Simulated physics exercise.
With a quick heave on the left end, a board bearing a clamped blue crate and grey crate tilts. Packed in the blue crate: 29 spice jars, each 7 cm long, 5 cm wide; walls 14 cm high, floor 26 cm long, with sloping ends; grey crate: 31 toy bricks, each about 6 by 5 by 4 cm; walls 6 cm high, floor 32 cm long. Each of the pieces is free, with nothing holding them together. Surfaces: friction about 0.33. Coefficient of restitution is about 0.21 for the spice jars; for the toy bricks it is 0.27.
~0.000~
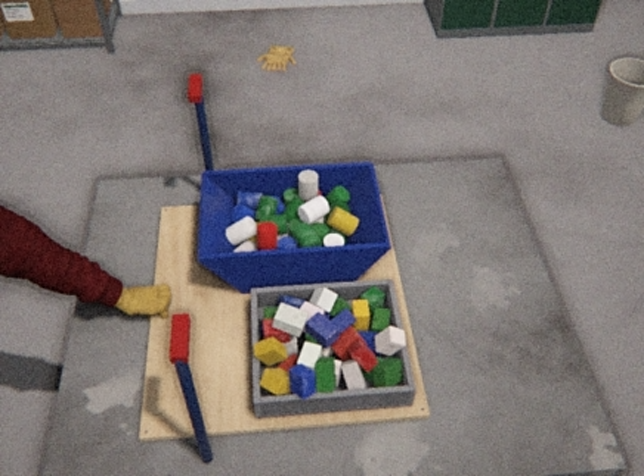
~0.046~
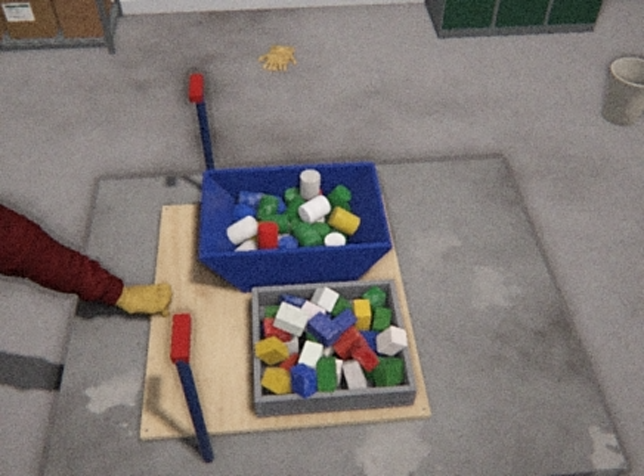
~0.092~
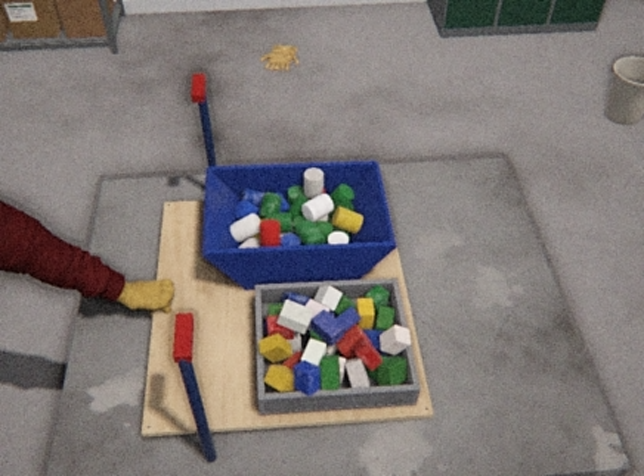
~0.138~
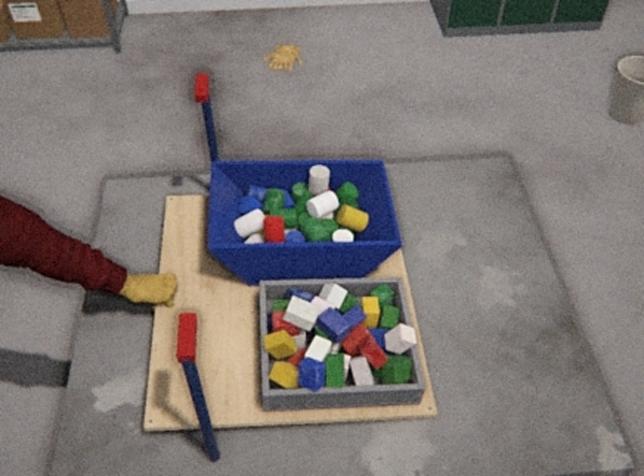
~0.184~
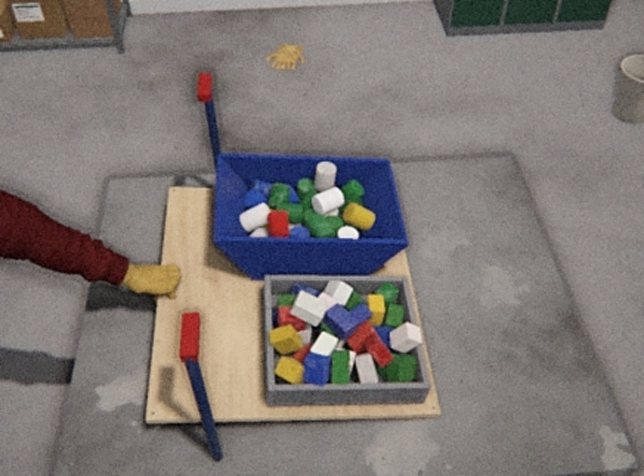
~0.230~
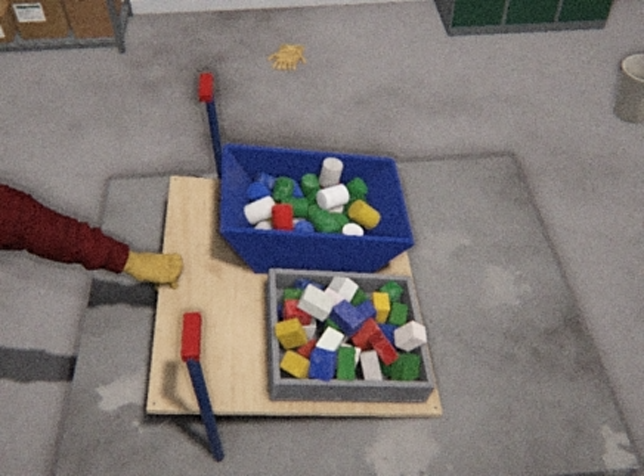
A wooden board holding a blue crate of small jars and a grey crate of toy bricks lay flat at first, then slowly tilted a little, while a gloved hand stayed at its left edge.
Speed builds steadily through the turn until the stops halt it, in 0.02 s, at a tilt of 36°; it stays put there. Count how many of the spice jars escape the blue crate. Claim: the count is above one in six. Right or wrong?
Wrong.
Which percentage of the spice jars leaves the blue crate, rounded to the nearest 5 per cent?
I'd say close to 5 per cent, give or take.
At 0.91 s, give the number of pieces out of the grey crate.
Count for the grey crate: Roughly 12.
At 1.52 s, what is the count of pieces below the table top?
At that time, the count is near 2.
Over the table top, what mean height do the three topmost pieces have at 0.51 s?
On average they sit about 32 cm high.
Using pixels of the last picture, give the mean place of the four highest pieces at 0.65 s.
Around pixel (348, 173).
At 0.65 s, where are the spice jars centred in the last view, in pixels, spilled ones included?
Their middle is at about (368, 194).
After 0.41 s, the board meets the red stops.
After 0.51 s, tilt 36°; the blue crate has all 29 and the grey crate has all 31.
After 0.65 s, tilt 36°; the blue crate has all 29 and the grey crate is down by 2 of 31.
After 0.91 s, tilt 36°; the blue crate is down by 1 of 29 and the grey crate is down by 12 of 31.
When it is over (at 1.52 s), the blue crate is down by 2 of 29 and the grey crate is down by 12 of 31. Asked share, 2 of 29, 7 per cent.
